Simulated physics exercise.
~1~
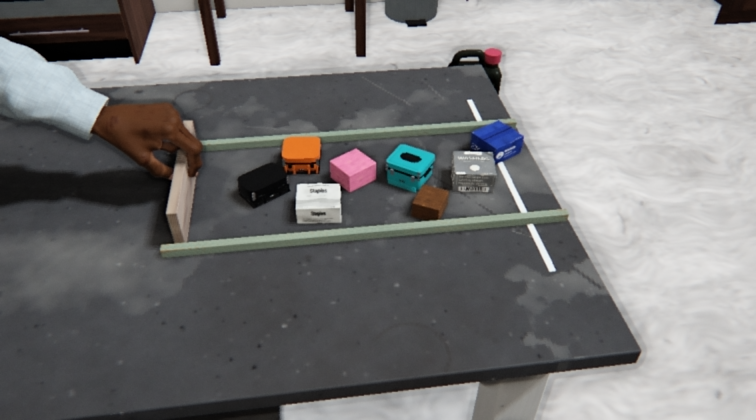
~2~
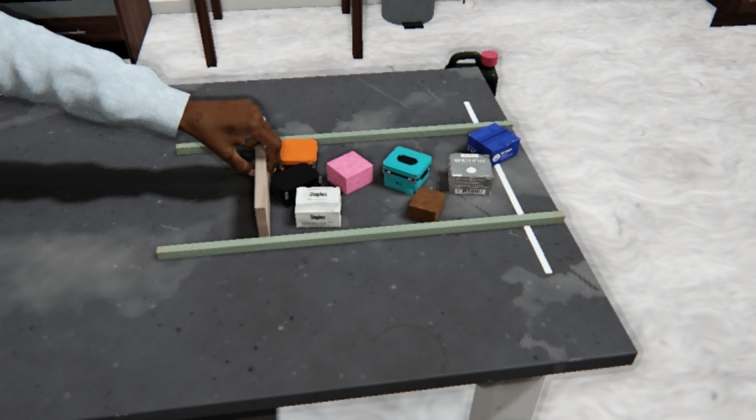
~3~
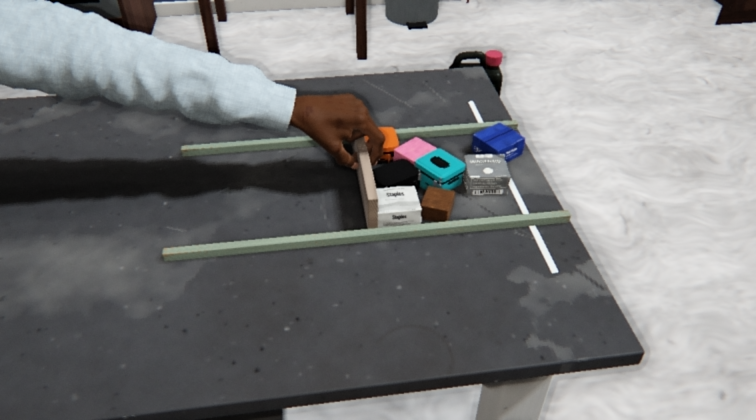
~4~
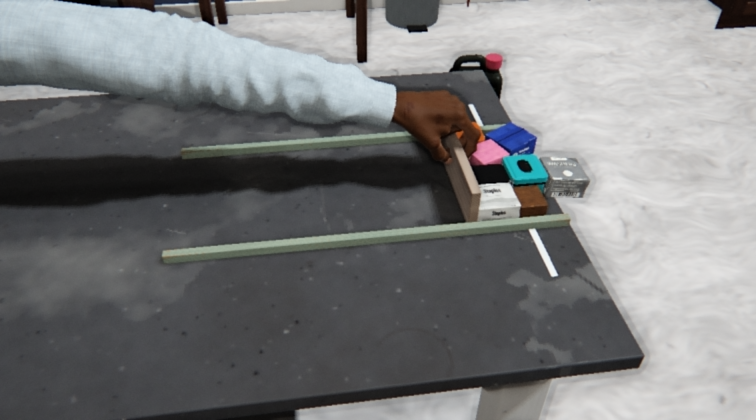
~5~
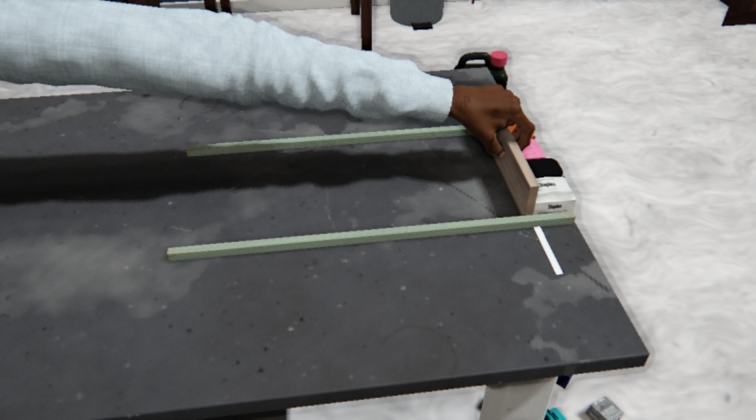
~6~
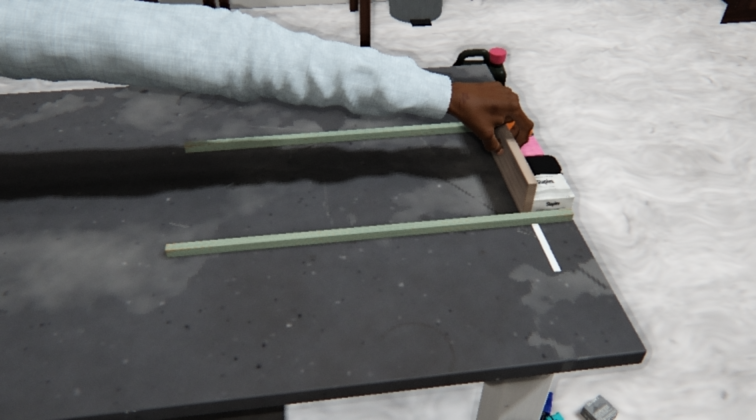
A hand in a pale blue sleeve holds an upright wooden board between two pale green rails on a dark tabletop, viewed from above at an angle. Ahead of it lie black, orange, white, pink, turquoise, brown, grey and blue boxes and cases, with a white tape line near the right edge. The board slides right, gathering the black case and its neighbours, then bunching them toward the tape. The grey box tips over the edge as the others crowd behind. Finally the board stops near the line, with the turquoise, brown, grey and blue pieces gone from the tabletop and the others remaining at its edge.
